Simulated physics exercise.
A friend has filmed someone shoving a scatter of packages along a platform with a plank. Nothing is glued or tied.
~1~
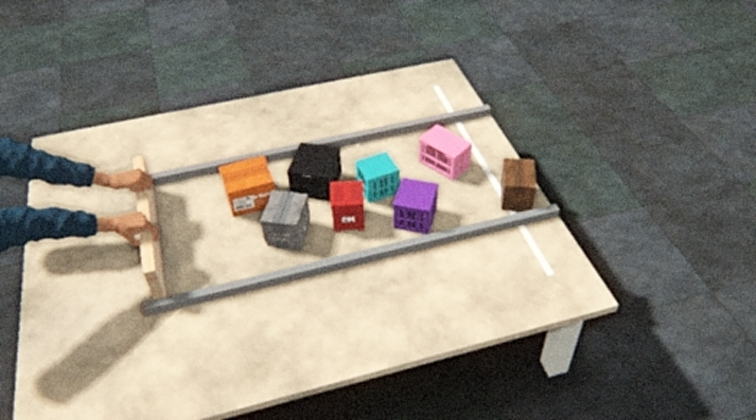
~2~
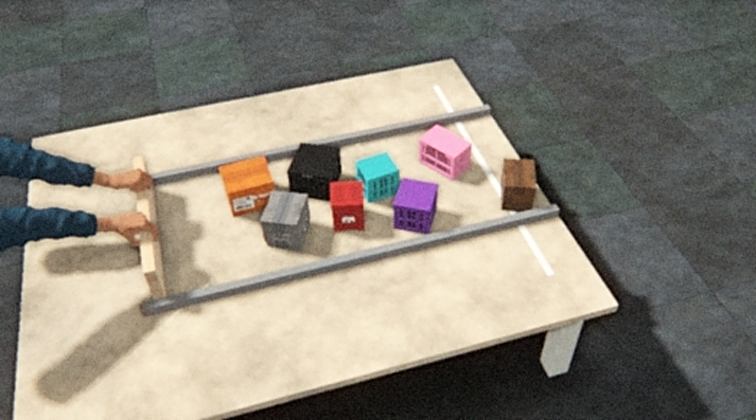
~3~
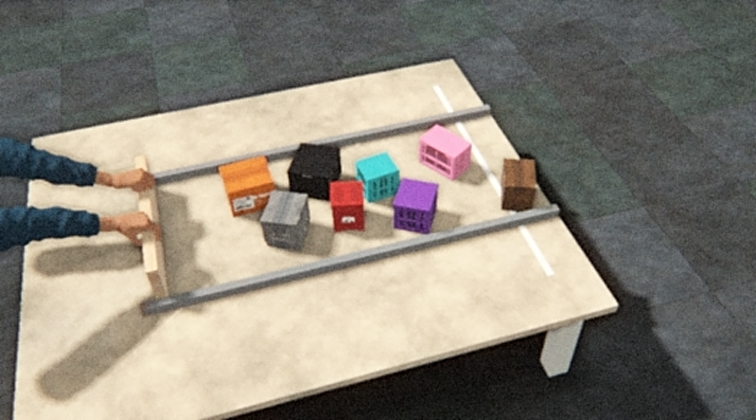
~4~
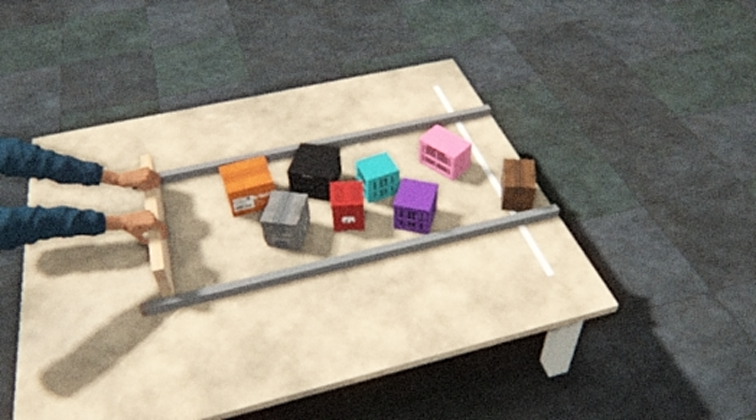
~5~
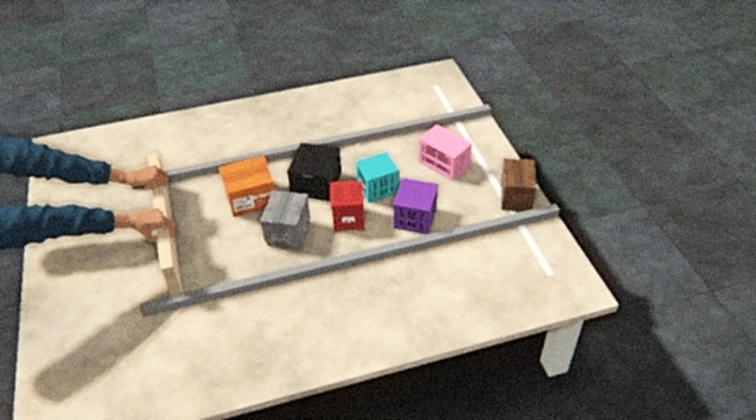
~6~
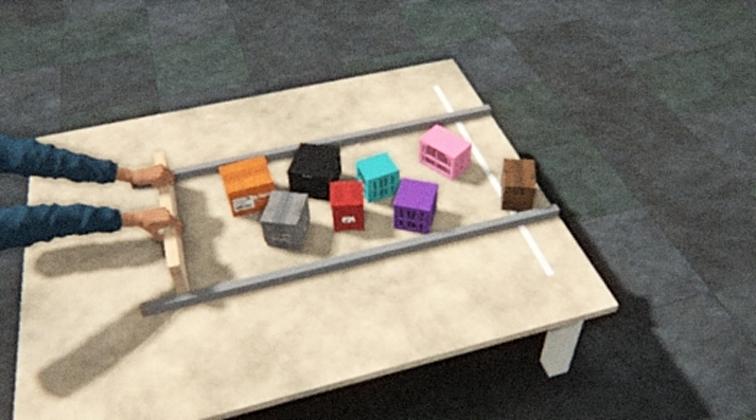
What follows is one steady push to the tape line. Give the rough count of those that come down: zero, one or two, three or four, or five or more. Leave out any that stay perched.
Here the number that fall off is five or more.
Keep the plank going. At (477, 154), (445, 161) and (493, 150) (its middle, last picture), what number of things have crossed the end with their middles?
Past the end: 5, 1 and 5.
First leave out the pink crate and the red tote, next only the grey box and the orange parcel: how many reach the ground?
The counts: 3 and 3.
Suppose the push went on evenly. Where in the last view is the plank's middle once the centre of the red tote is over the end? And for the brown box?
Near (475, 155) and (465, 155).
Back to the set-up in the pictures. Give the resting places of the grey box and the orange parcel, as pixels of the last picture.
About (510, 164), and the other about (496, 134).
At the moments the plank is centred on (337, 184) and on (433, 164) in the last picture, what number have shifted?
First 6, then 8.
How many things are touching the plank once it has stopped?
That makes 3.
Soon after, none off yet; brown box at rest near (518, 185); pink crate at rest near (445, 153); purple crate at rest near (416, 206).
In the end, the number that fall off is five or more; gone, black crate, red tote, turquoise crate, pink crate and brown box.
